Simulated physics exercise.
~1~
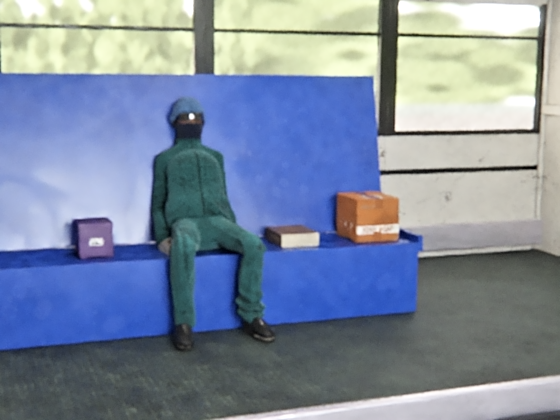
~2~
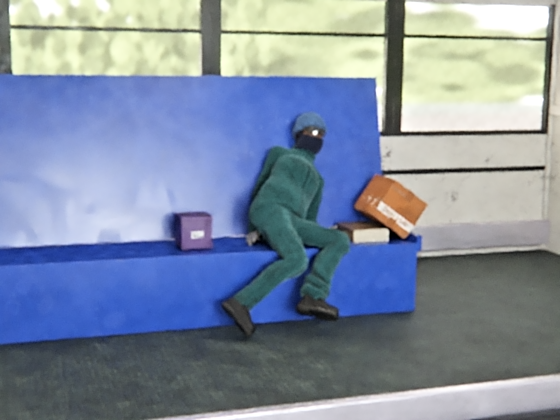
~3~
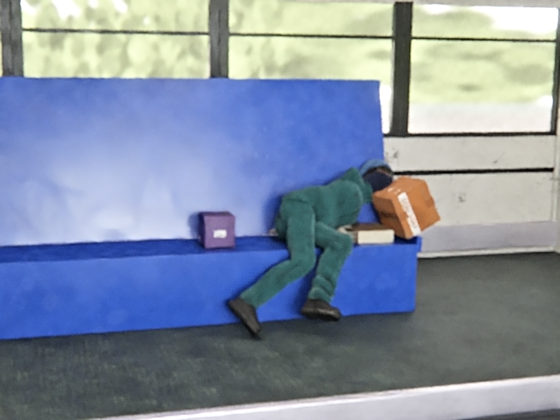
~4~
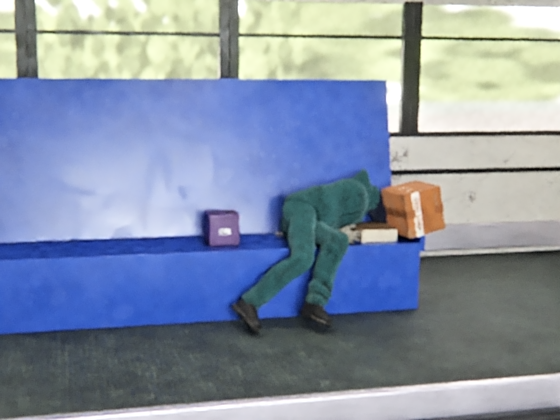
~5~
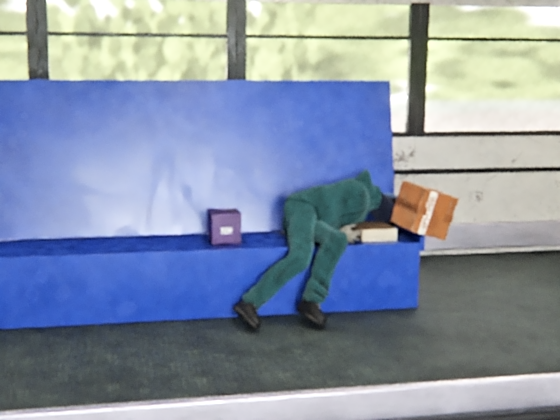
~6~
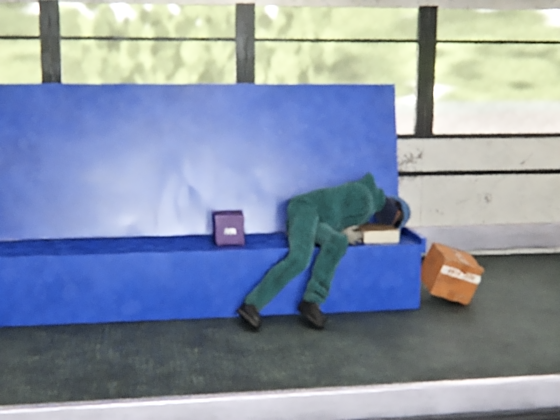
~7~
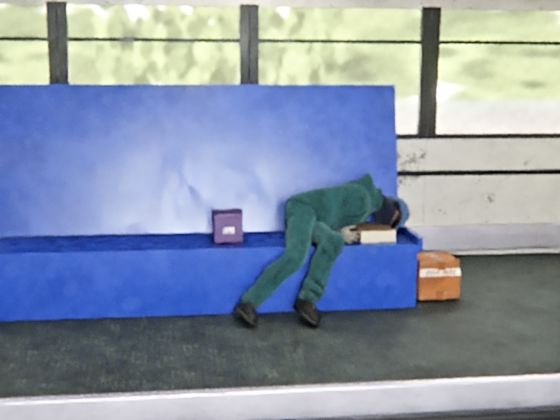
A person in a green outfit and blue cap sits slumped on a long blue bench beneath windows, seen from the front as the view drifts slightly sideways. A small purple box rests to the left, with a flat brown item and an orange box to the right. The person topples rightward, the purple box slides right along the seat, and the orange box tips. The sleeper folds over the brown item, head against the orange box, which rolls over the bench's right end and drops. It settles on the floor beside the bench, while the others stay on the seat.
